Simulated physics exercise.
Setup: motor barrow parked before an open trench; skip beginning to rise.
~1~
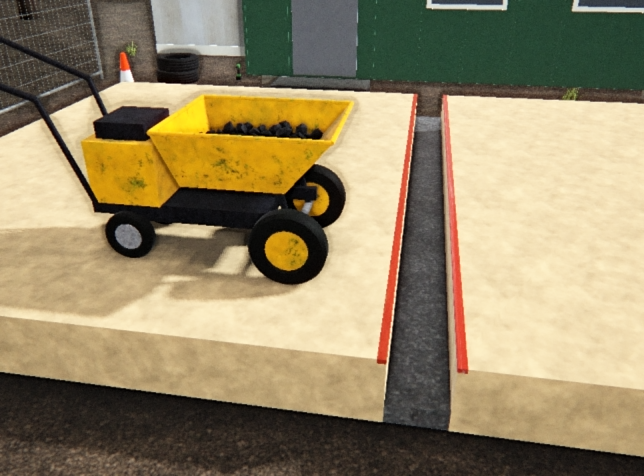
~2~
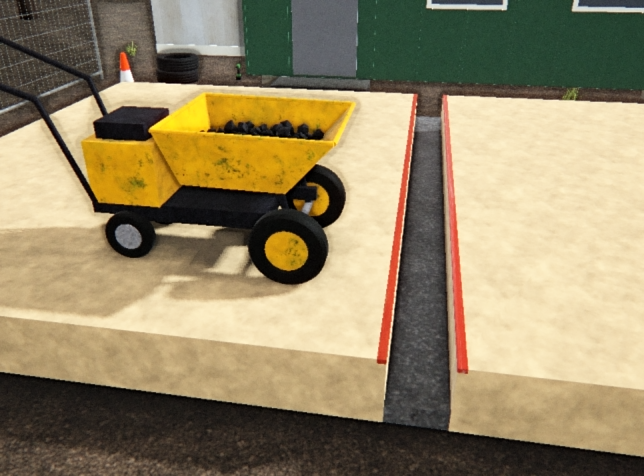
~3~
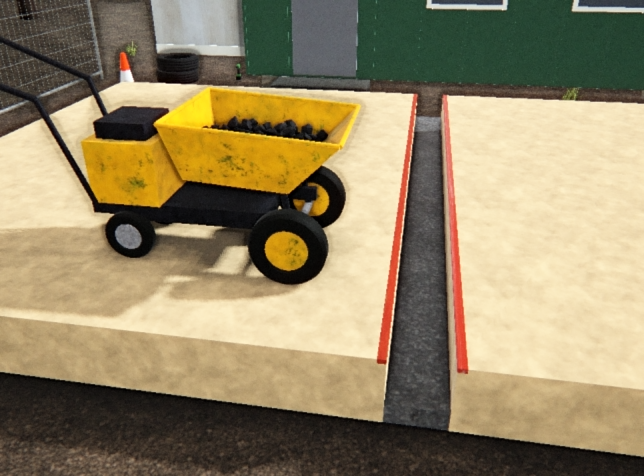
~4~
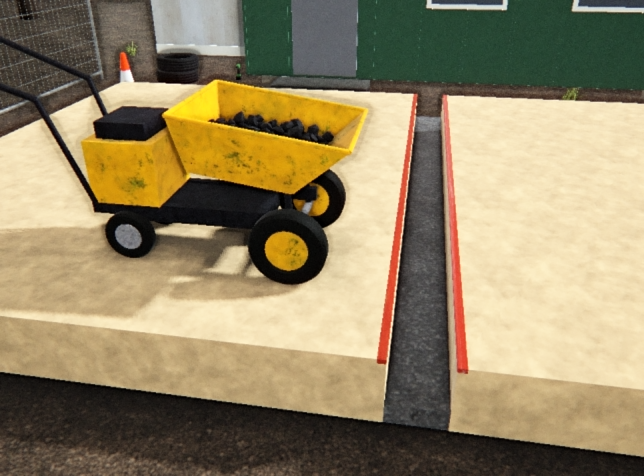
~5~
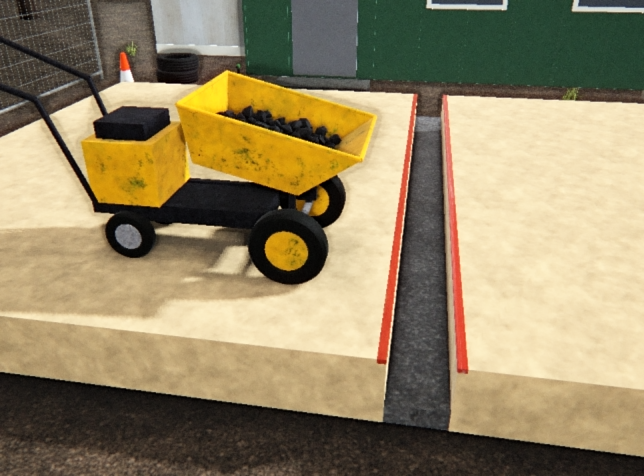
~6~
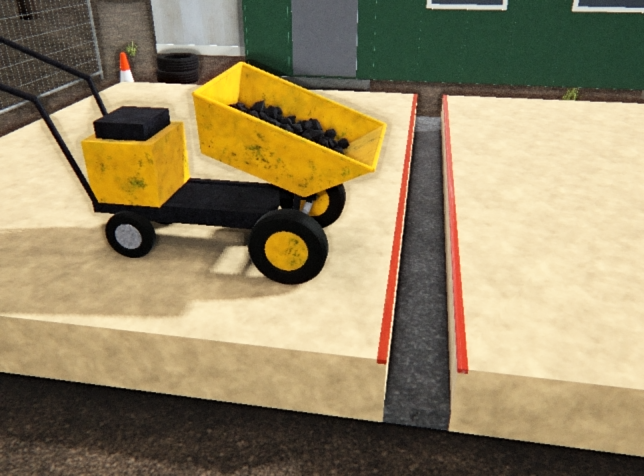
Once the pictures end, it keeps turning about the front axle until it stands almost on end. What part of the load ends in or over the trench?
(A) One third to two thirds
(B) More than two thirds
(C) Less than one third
B, more than two thirds.
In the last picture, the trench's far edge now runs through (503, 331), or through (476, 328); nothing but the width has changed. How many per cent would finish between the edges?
The first case gives close to 100 per cent and the second close to 100 per cent.
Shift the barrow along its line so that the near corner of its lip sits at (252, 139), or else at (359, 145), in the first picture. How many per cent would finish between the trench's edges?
Roughly 20 percent the first time, roughly 60 percent the second.
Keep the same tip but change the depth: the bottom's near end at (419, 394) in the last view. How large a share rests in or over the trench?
I'd guess about 90 %.
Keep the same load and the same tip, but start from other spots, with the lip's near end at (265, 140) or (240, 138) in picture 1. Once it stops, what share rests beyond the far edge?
That comes to some 0 in a hundred for the first try and some 0 in a hundred for the second.
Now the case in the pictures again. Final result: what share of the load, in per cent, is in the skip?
Near 0 %.
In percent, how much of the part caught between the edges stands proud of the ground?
Roughly 0 percent.
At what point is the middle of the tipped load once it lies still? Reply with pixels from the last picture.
Roughly pixel (427, 291).
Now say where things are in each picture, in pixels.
In the first picture, lip of the skip at (332, 143), level; top of the load at (260, 143), lumps of coal; first edge of the trench at (387, 319); far edge at (460, 327), the trench under half as wide as the skip, and about as deep as wide.
In the second picture, lip of the skip at (334, 144), tipped barely; top of the load at (255, 137).
In the third picture, lip of the skip at (340, 147), tipped barely; top of the load at (247, 135).
In the fourth picture, lip of the skip at (349, 153), tipped a little; top of the load at (240, 140).
In the fifth picture, lip of the skip at (360, 160), tipped a little; top of the load at (241, 134).
In the sixth picture, lip of the skip at (372, 170), tipped clearly; top of the load at (241, 117); first edge of the trench at (387, 319); far edge at (460, 327).
Soon, skip tipped steeply; all in the skip.
A while on, skip tipped right over; about two thirds in the skip; about a third in or heaped over the trench; a stray few beyond it.
Towards the end, skip tipped right over; nearly all in or heaped over the trench; a stray few beyond it.
Finally, skip tipped right over; nearly all in or heaped over the trench; a stray few beyond it.
